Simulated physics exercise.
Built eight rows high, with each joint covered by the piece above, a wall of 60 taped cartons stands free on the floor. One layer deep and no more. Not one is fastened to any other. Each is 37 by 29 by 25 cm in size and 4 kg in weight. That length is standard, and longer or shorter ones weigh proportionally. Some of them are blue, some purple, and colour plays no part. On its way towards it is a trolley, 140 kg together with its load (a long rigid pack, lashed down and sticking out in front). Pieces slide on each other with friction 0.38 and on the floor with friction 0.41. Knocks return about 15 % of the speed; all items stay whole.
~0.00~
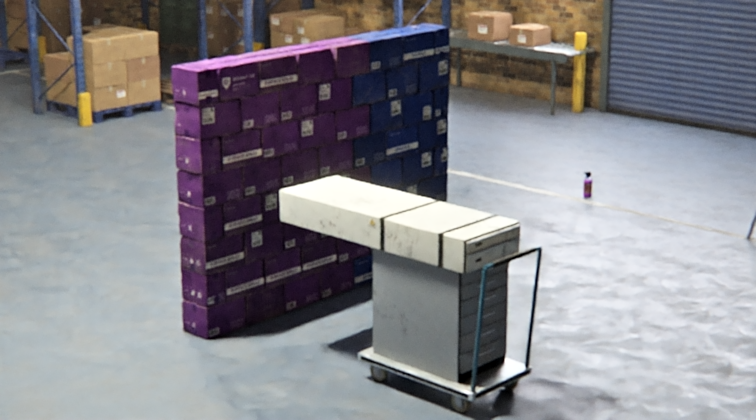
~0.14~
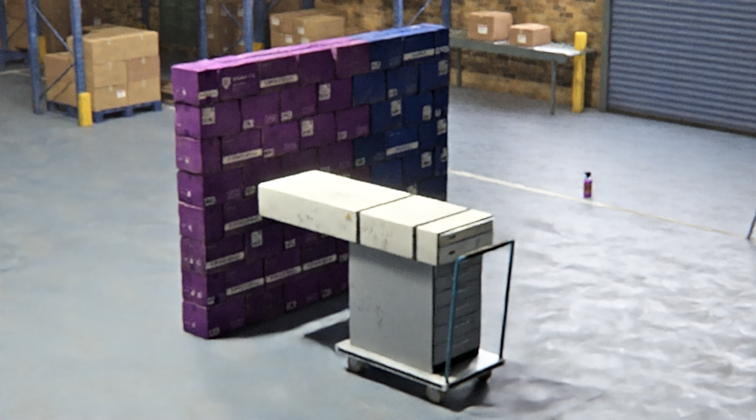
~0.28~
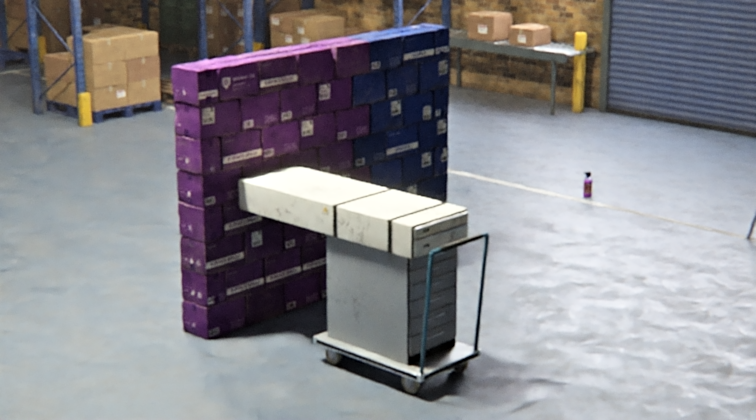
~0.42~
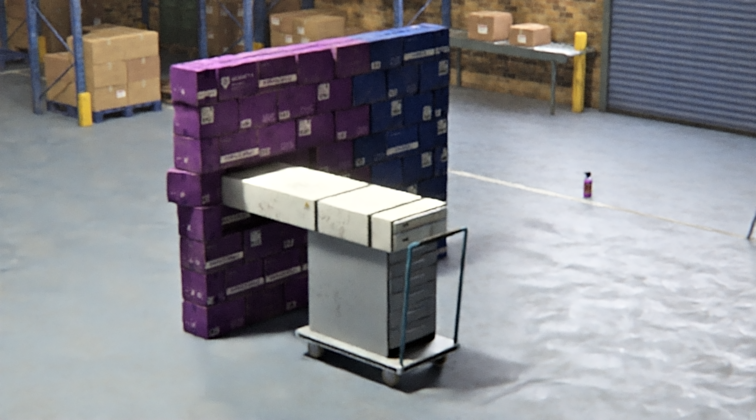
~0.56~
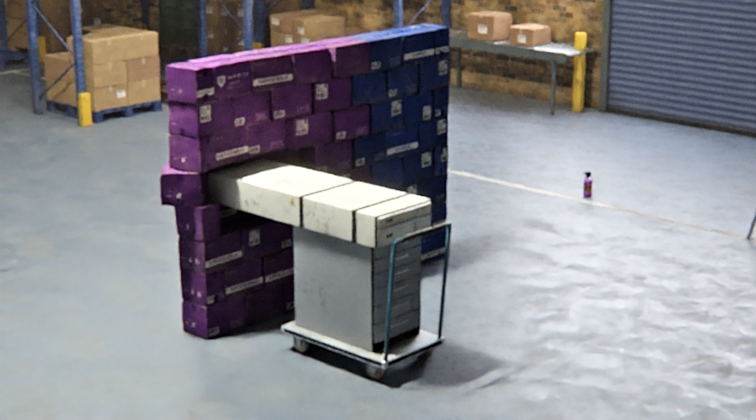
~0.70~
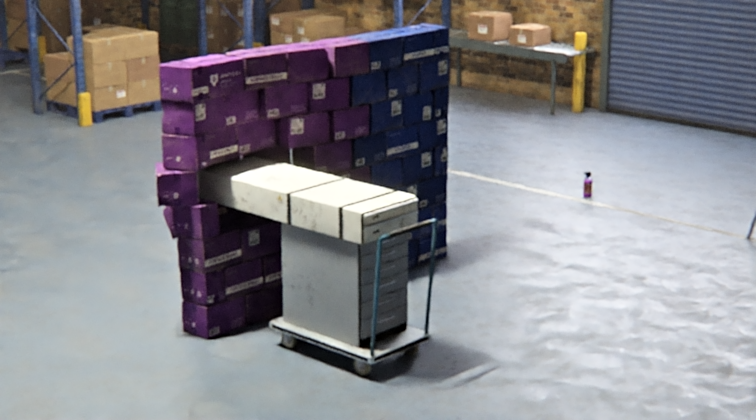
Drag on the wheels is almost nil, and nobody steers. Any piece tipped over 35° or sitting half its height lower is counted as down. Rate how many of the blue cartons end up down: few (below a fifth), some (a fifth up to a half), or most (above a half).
Few.
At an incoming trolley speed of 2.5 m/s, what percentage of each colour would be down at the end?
Down at the end: Purple 50 per cent, blue 0 per cent.
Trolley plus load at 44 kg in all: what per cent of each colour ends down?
For purple it's 0, for blue it's 0 in a hundred.
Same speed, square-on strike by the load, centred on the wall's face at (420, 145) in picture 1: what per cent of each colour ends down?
For purple it's 10 per cent, for blue 80 per cent.
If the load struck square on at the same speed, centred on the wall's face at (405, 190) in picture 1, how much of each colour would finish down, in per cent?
Per cent down - purple: 20, blue: 80.
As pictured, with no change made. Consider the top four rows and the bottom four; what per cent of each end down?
From the top 20, from the bottom 10 per cent.
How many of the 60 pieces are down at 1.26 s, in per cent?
5 per cent.
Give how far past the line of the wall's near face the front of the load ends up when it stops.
I'd say around 90 cm, more or less.
After 0.88 s, load 53 cm past the wall's line, still rolling; none of the 24 blue cartons down (3 of 60 in all colours); top blue carton unmoved; top purple carton leaning 6°.
After 1.26 s, load 80 cm past the wall's line, still rolling; none of the 24 blue cartons down (4 of 60 in all colours); top blue carton unmoved; top purple carton leaning 11°.
After 1.70 s, load 88 cm past the wall's line, stopped; none of the 24 blue cartons down (8 of 60 in all colours); top blue carton unmoved; top purple carton leaning 15°, 12 cm lower.
After 2.30 s, load 88 cm past the wall's line, stopped; none of the 24 blue cartons down (11 of 60 in all colours); top blue carton unmoved; top purple carton on its side.
At rest (3.5 s), load 88 cm past the wall's line, stopped; none of the 24 blue cartons down (11 of 60 in all colours); top blue carton unmoved; top purple carton on its side. That is 0 per cent. As the last picture would show them, middles, top blue carton near (429, 41), top purple carton near (62, 276).
